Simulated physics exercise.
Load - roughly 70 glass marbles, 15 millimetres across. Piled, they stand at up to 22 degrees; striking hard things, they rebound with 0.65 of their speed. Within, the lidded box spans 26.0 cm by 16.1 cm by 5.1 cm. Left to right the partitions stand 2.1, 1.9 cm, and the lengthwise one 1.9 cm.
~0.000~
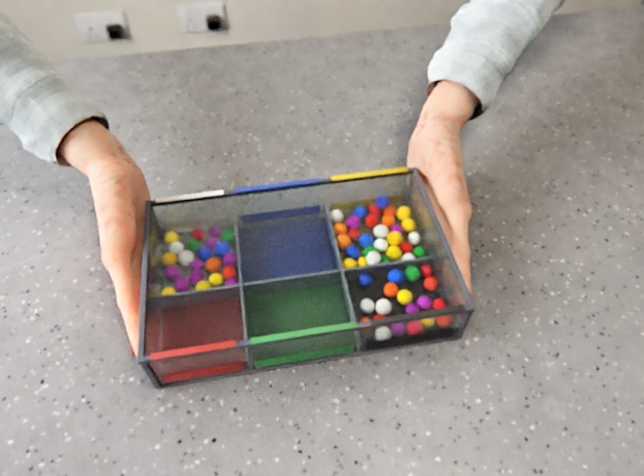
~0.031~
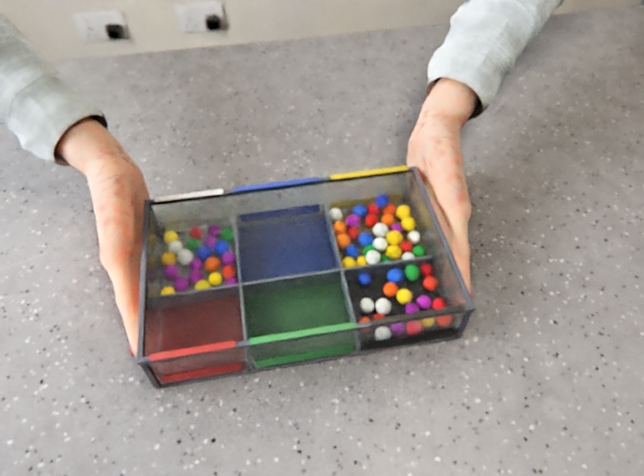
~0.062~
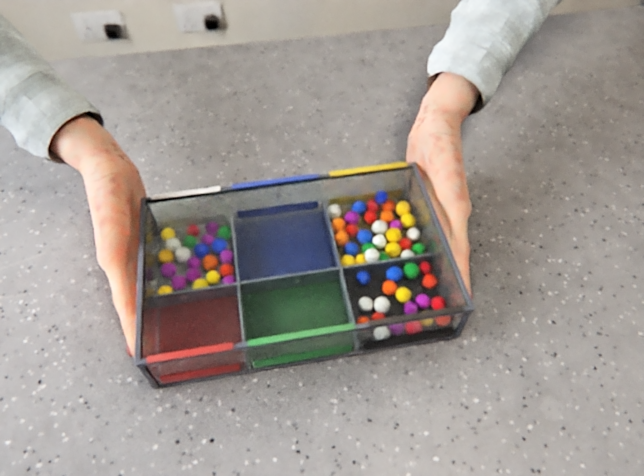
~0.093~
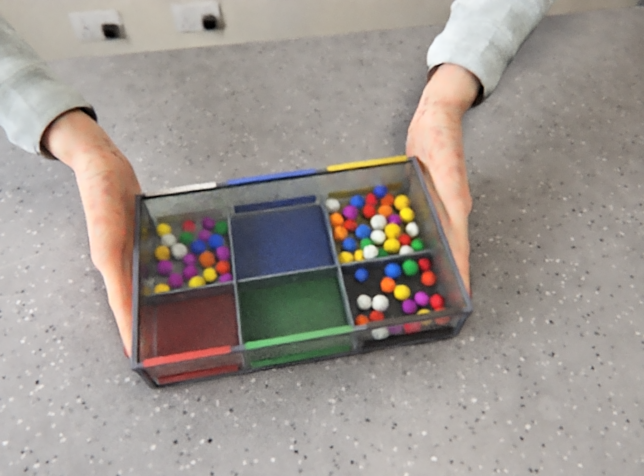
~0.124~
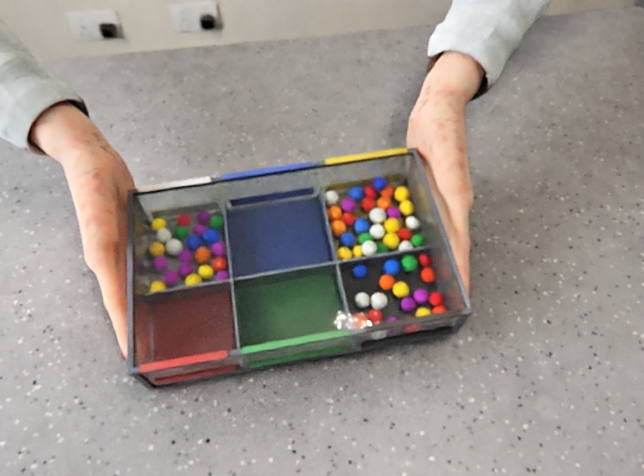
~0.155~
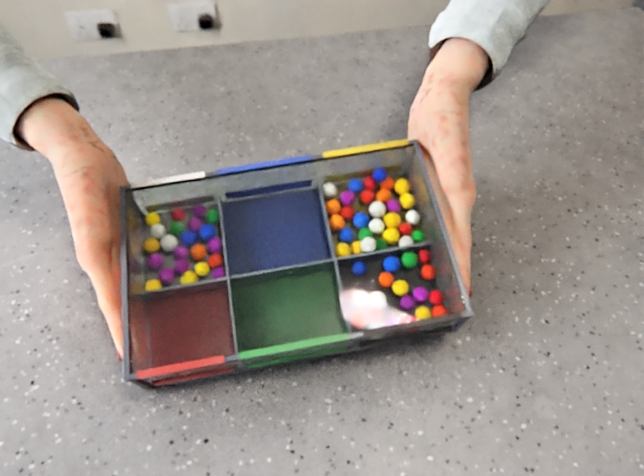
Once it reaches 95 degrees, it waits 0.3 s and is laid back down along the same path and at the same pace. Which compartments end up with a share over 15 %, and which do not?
Result: Red: Passes the mark, blue: Misses the mark, green: Passes the mark, yellow: Misses the mark, white: Misses the mark, black: Passes the mark.
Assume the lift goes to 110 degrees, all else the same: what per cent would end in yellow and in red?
Yellow 0 %, red 40 %.
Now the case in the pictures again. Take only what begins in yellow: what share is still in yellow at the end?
Around 0 %.
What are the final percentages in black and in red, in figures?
Black at 40 and red at 35, in per cent.
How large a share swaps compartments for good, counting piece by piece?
Result: Roughly 80 %.
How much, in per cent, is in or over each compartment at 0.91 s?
Red = 25, blue = 0, green = 15, yellow = 5, white = 10, black = 50 (per cent).
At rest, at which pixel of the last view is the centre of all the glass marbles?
My guess is close to (294, 320).
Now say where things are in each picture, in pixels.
In the first picture, box tilt 0 degrees, front corners at (144, 358) and (469, 306); yellow 40 %, white 30 %, black 25 %.
In the second picture, box tilt 1 degrees, front corners at (143, 359) and (469, 307).
In the third picture, box tilt 2 degrees, front corners at (141, 361) and (468, 307).
In the fourth picture, box tilt 5 degrees, front corners at (137, 364) and (468, 308), lowest corner left front.
In the fifth picture, box tilt 9 degrees, front corners at (134, 369) and (467, 310), lowest corner left front.
In the sixth picture, box tilt 14 degrees, front corners at (130, 375) and (467, 312), lowest corner left front; yellow 40 %, white 30 %, black 25 %. Its pace works out near 145 degrees a second.
Then, at 0.91 s, tilt 95 degrees; red 25 %, green 15 %, yellow 5 %, white 10 %, black 50 %.
After 1.41 s, tilt 53 degrees; red 35 %, green 25 %, black 40 %.
After 1.98 s, tilt 0 degrees; red 35 %, green 25 %, black 40 %.
At rest (2.8 s), red 35 %, blue 0 %, green 25 %, yellow 0 %, white 0 %, black 40 %.
